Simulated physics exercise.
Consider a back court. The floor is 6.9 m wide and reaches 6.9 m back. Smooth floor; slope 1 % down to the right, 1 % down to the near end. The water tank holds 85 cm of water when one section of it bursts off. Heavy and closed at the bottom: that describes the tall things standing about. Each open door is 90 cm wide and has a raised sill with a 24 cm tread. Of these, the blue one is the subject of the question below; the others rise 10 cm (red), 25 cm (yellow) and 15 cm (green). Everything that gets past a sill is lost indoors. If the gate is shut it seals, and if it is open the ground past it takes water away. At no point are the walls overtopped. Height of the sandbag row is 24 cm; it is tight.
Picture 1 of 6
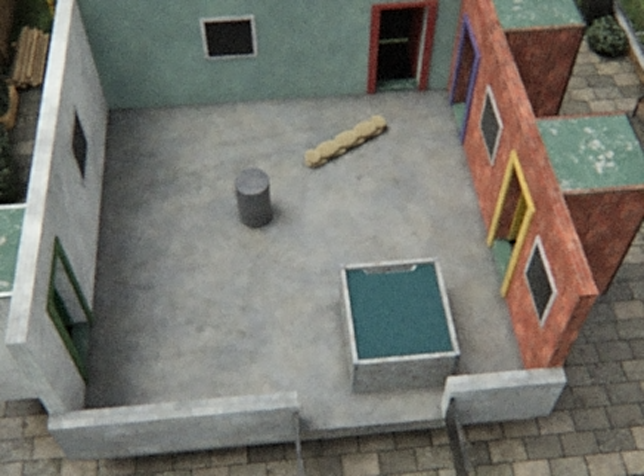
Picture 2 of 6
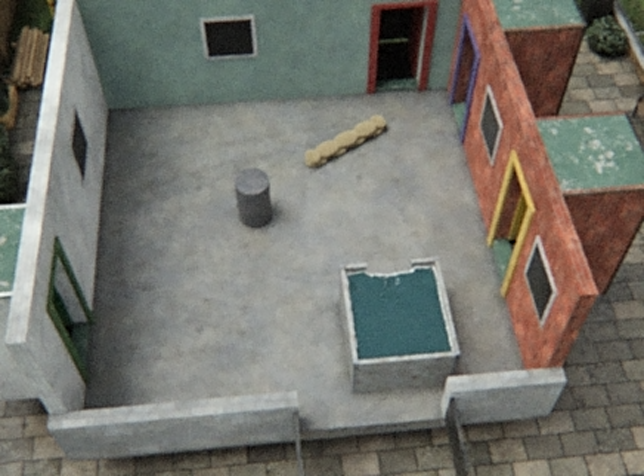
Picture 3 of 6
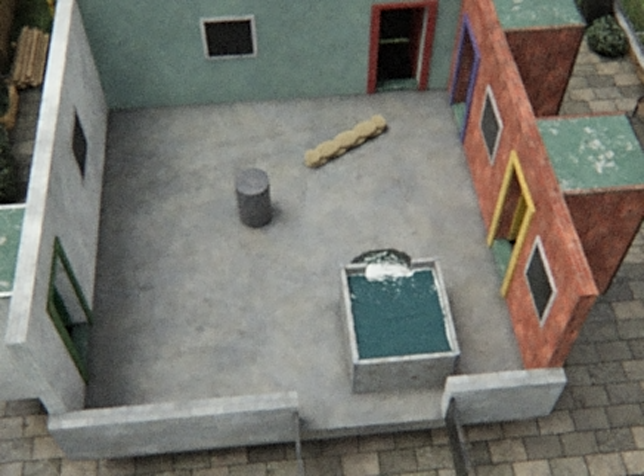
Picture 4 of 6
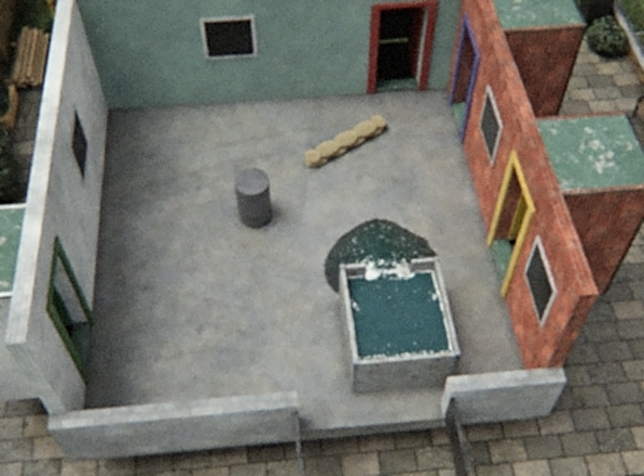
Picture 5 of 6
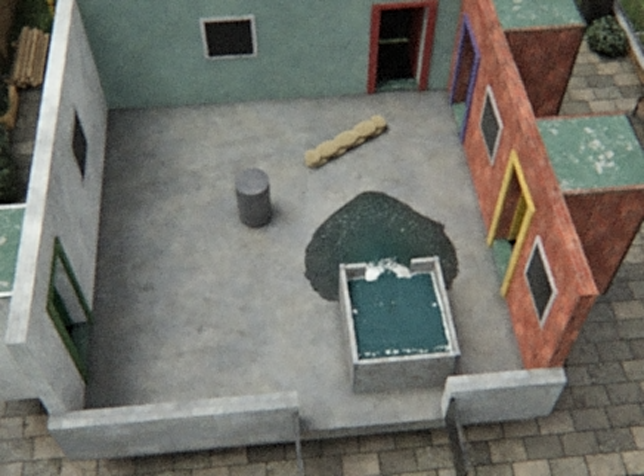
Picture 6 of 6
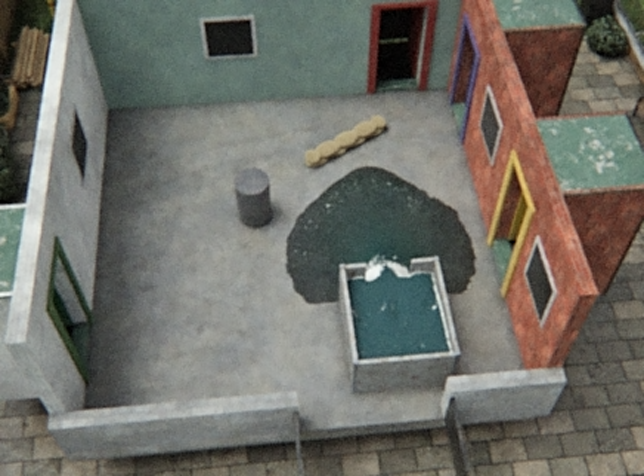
In the video, a square water tank stands whole in a walled court, then a section of its far side opens and water pours out, spreading across the grey floor in a widening dark patch behind and beside the tank.
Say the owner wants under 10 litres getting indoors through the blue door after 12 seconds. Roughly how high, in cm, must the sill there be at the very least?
At the very least some 23 cm.
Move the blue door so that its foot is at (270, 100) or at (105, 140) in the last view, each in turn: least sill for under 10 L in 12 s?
In turn: About 6.0 cm, about 7.5 cm.
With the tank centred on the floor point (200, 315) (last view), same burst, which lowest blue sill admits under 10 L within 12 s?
Then it needs to be around 13.5 cm high.
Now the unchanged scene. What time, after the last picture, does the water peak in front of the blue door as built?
Approximately 2.6 s.
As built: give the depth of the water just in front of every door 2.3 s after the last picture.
Depths in cm: Red 16, yellow 3, green 0, blue 20.
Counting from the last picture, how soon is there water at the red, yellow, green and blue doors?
Red at 0.8 s, yellow at 0.2 s, green at 7.0 s and blue at 0.8 s.
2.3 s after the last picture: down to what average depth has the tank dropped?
I'd put it at some 33 centimetres on average.
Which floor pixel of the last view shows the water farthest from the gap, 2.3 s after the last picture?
The farthest wet point is roughly at (127, 110) in the last view.
Then, 0.7 s after the last picture water covers 30 % of the floor, deepest (38 cm) near (383, 288); it has not reached the blue door.
Then, 2.3 s after the last picture water covers 40 % of the floor, deepest (30 cm) near (451, 108); 20 cm at the blue door, 20 litres in over its 9 cm sill.
Then, 11.3 s after the last picture water covers 95 % of the floor, deepest (12 cm) near (518, 396); 5 cm at the blue door, 126 litres in over its 9 cm sill.
At the blue door as built, the water peaked near 23 cm, 2.5 s after the last picture.
Run again over the same 12 s with other heights there, 18 litres in over 20.5 cm, 3 litres over 28 cm. The limit of 10 litres is kept from about 23 cm up.
